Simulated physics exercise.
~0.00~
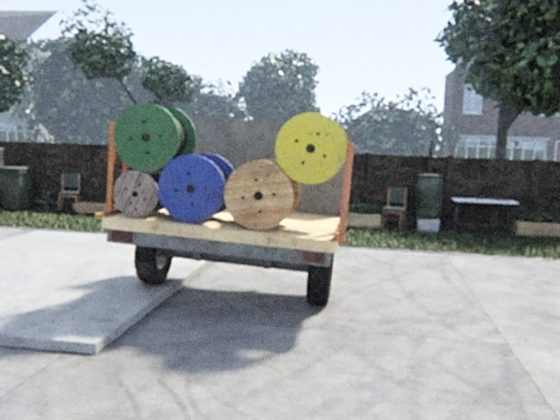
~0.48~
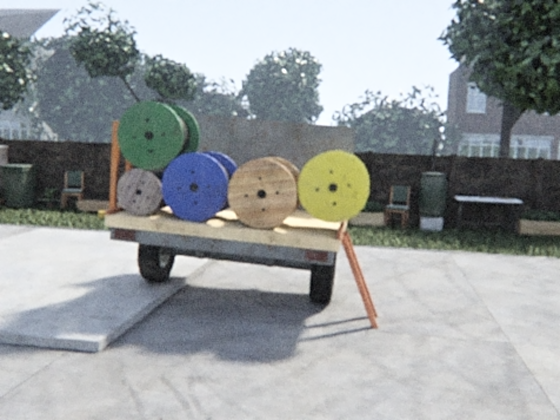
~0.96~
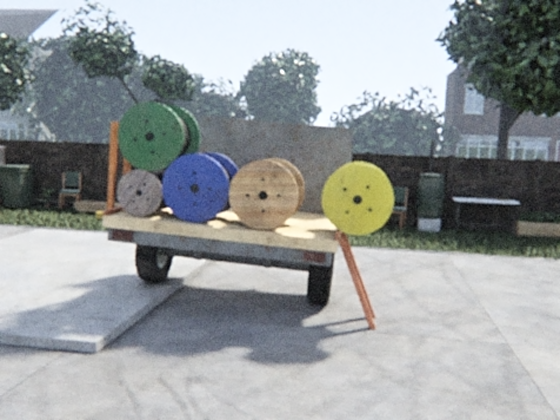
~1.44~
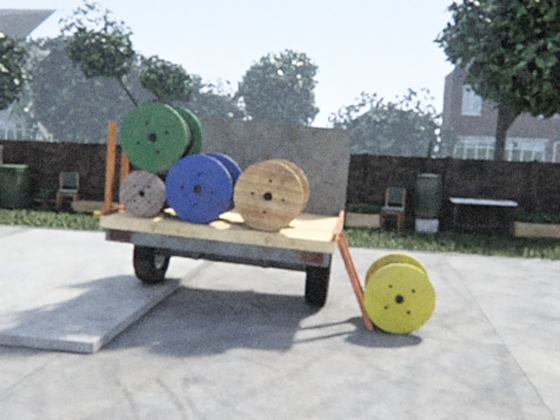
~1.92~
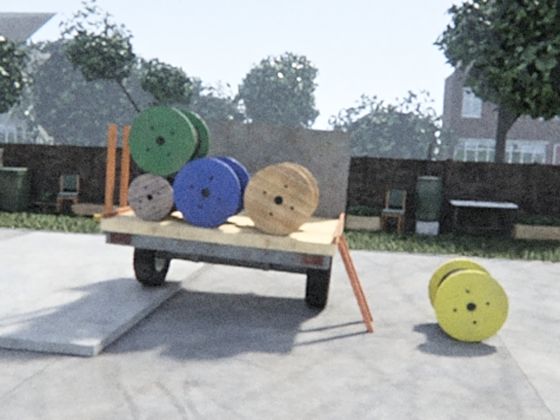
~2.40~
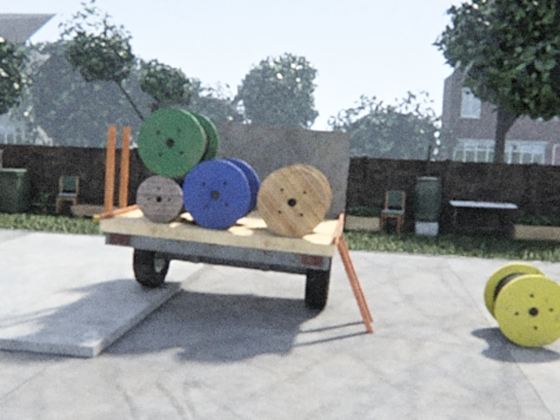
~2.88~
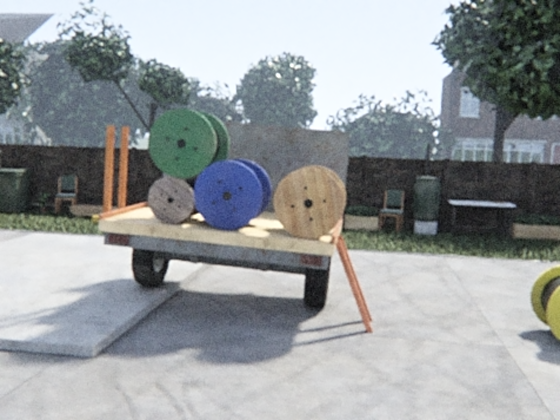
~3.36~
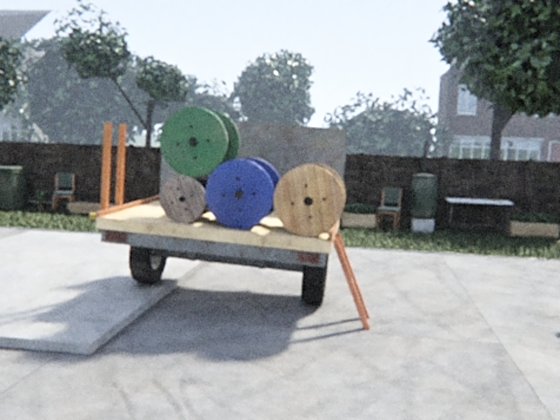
On a paved yard, a yellow reel rolls off a trailer as others shift right.
